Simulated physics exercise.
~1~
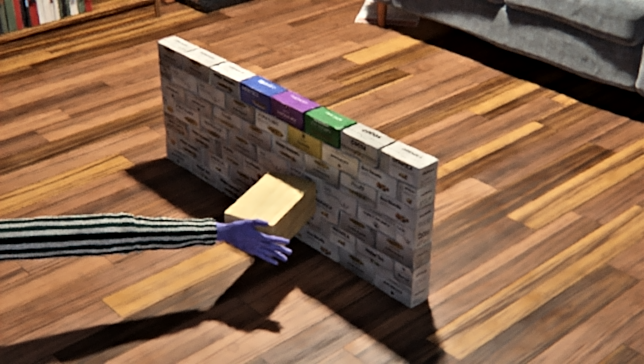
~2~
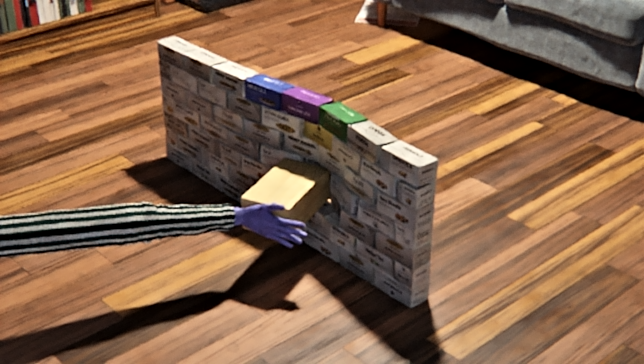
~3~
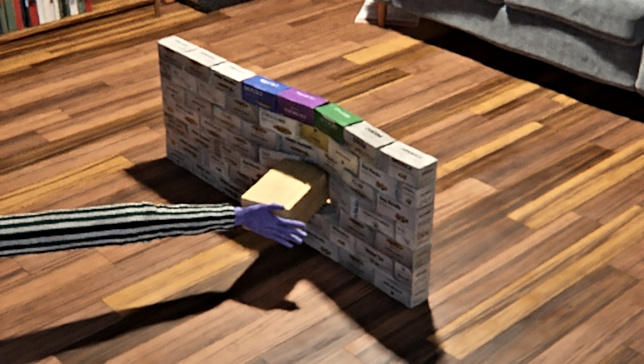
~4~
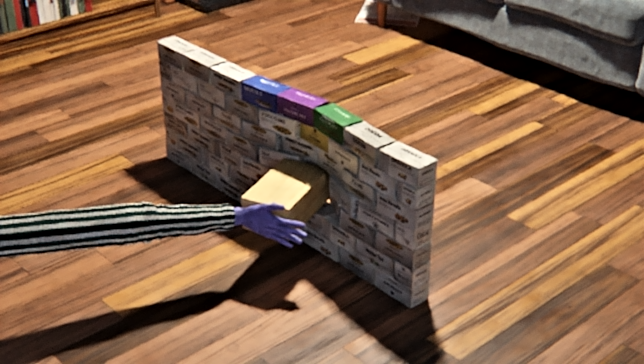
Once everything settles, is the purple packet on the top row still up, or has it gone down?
The purple packet is still up. It shifts a little when the block pushes in, but it stays in the top row of the standing wall.
